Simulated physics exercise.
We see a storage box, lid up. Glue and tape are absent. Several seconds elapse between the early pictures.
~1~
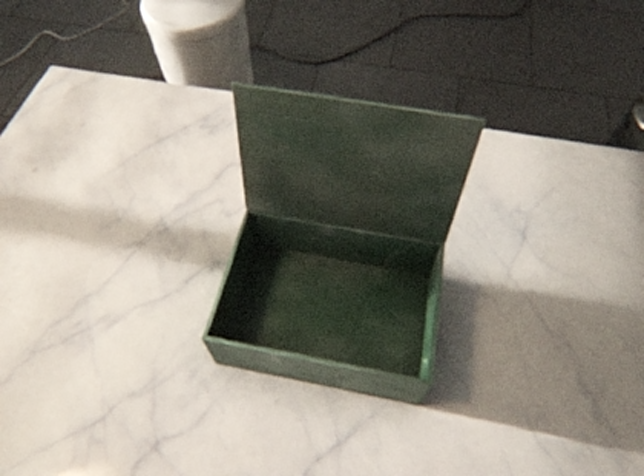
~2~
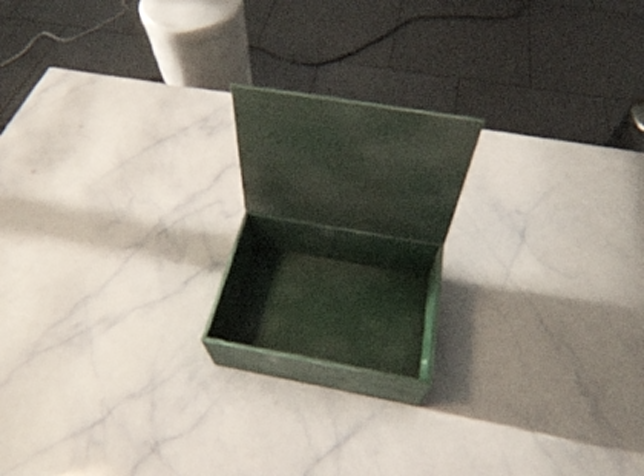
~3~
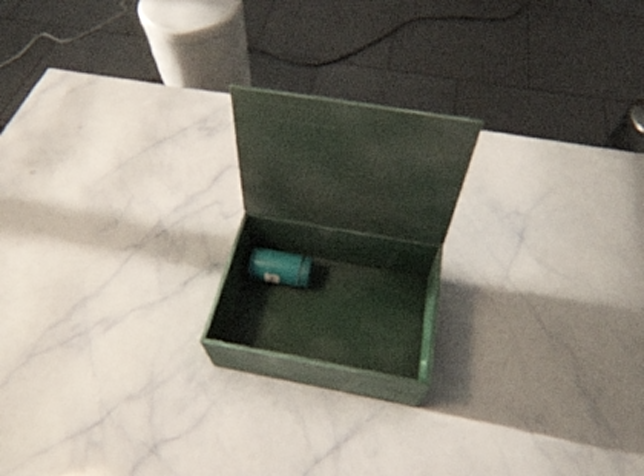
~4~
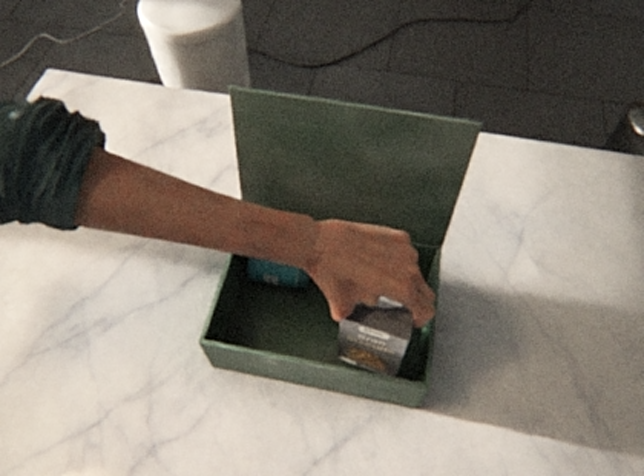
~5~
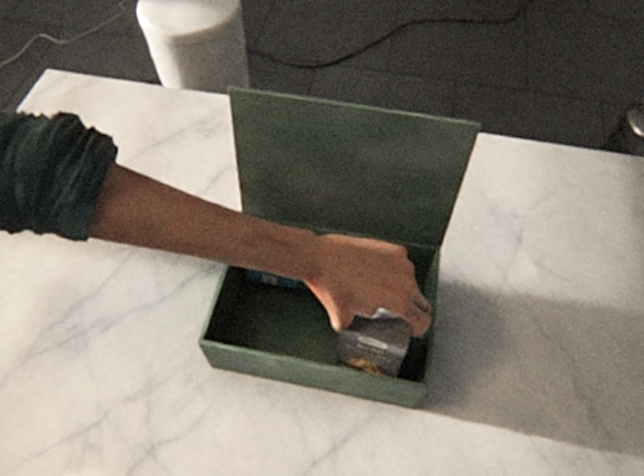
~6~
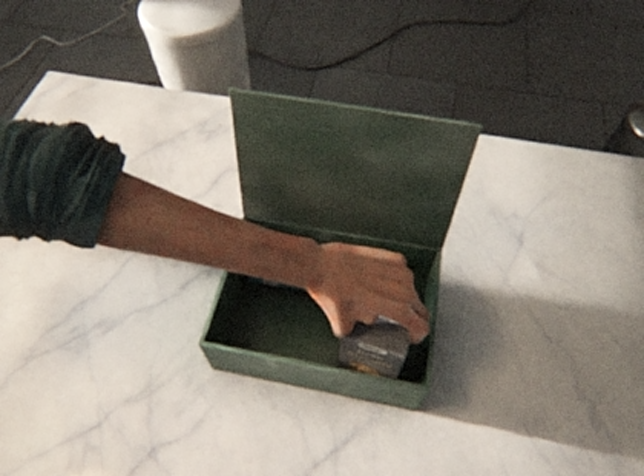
A hand lowering a small grey carton into an open green box on a marble table, after a turquoise container appears inside.
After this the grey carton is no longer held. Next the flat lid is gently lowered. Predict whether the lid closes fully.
The lid remains open.
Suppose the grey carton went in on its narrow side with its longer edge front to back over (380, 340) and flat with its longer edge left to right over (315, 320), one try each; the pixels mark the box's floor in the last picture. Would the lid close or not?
Shut, then shut.
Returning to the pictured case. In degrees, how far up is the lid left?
Roughly 20 degrees above the rim.
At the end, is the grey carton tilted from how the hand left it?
Well, the grey carton stays just as set.
Then, 1.20 s on from there, lid starting down.
Then, 1.60 s on from there, lid 59° above the rim.
Then, 2.00 s on from there, lid 27° above the rim.
Then, 3.80 s on from there, lid 22° above the rim.
In the end, lid 21° above the rim; both unmoved. At the end, from the last picture's camera, grey carton near (377, 346).
